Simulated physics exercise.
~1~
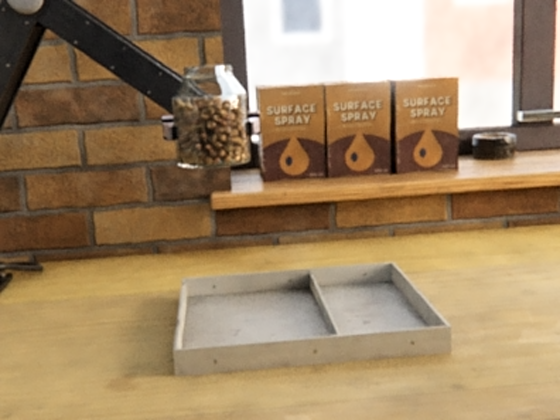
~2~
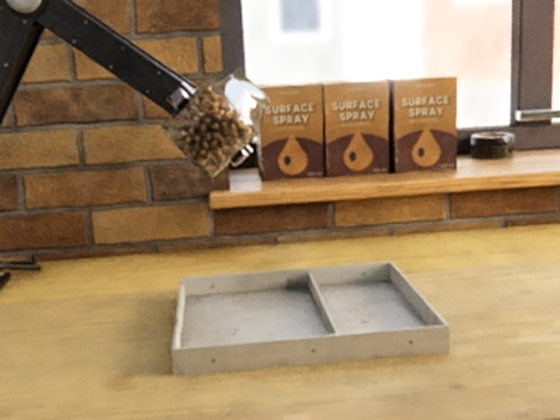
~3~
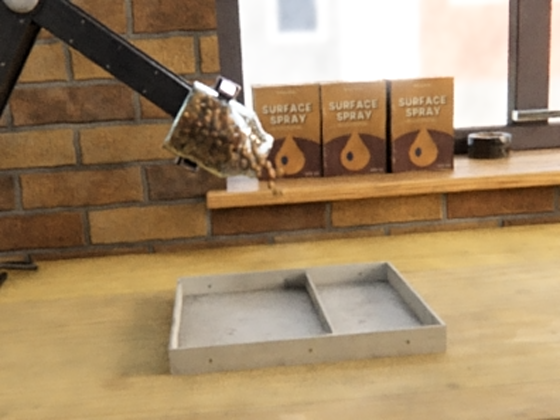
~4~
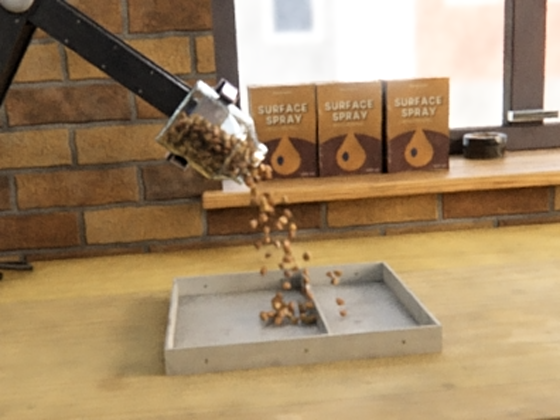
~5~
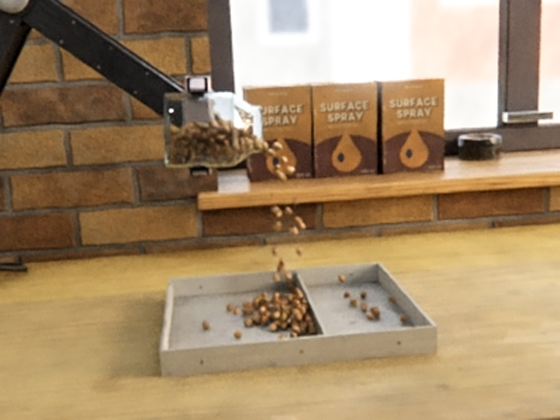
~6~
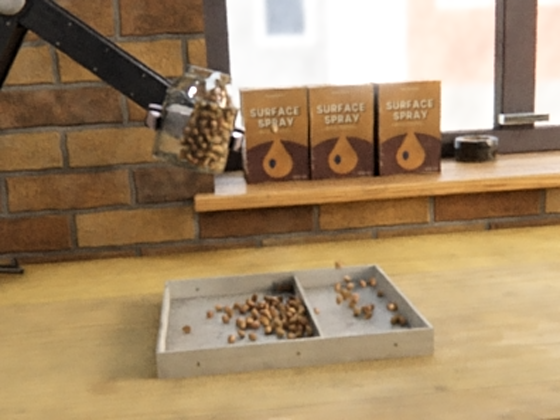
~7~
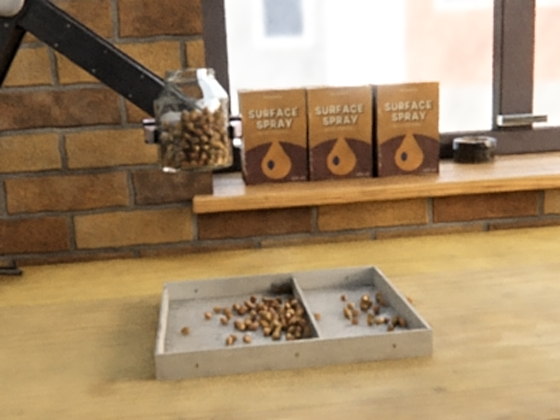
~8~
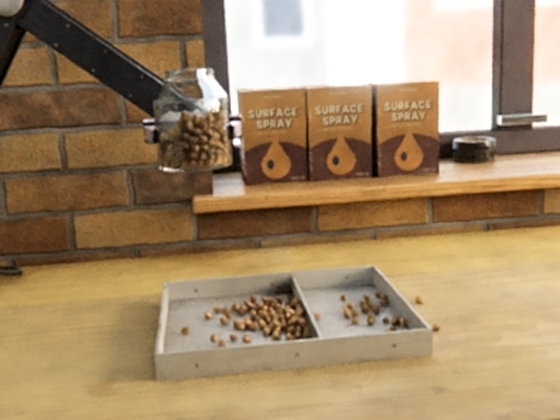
A black robotic arm reaches in from the left, holding a clear glass jar of brown beans above a pale wooden table, seen from the front and slightly above. Behind it are a brick wall and a windowsill with three orange-brown boxes of surface spray, while a shallow grey divided tray sits below. The arm tips the jar to the right until beans tumble into the tray, mostly left of the divider. It then swings the jar back upright, still well filled. Beans lie scattered in both compartments, with a stray one beside the tray's right edge.
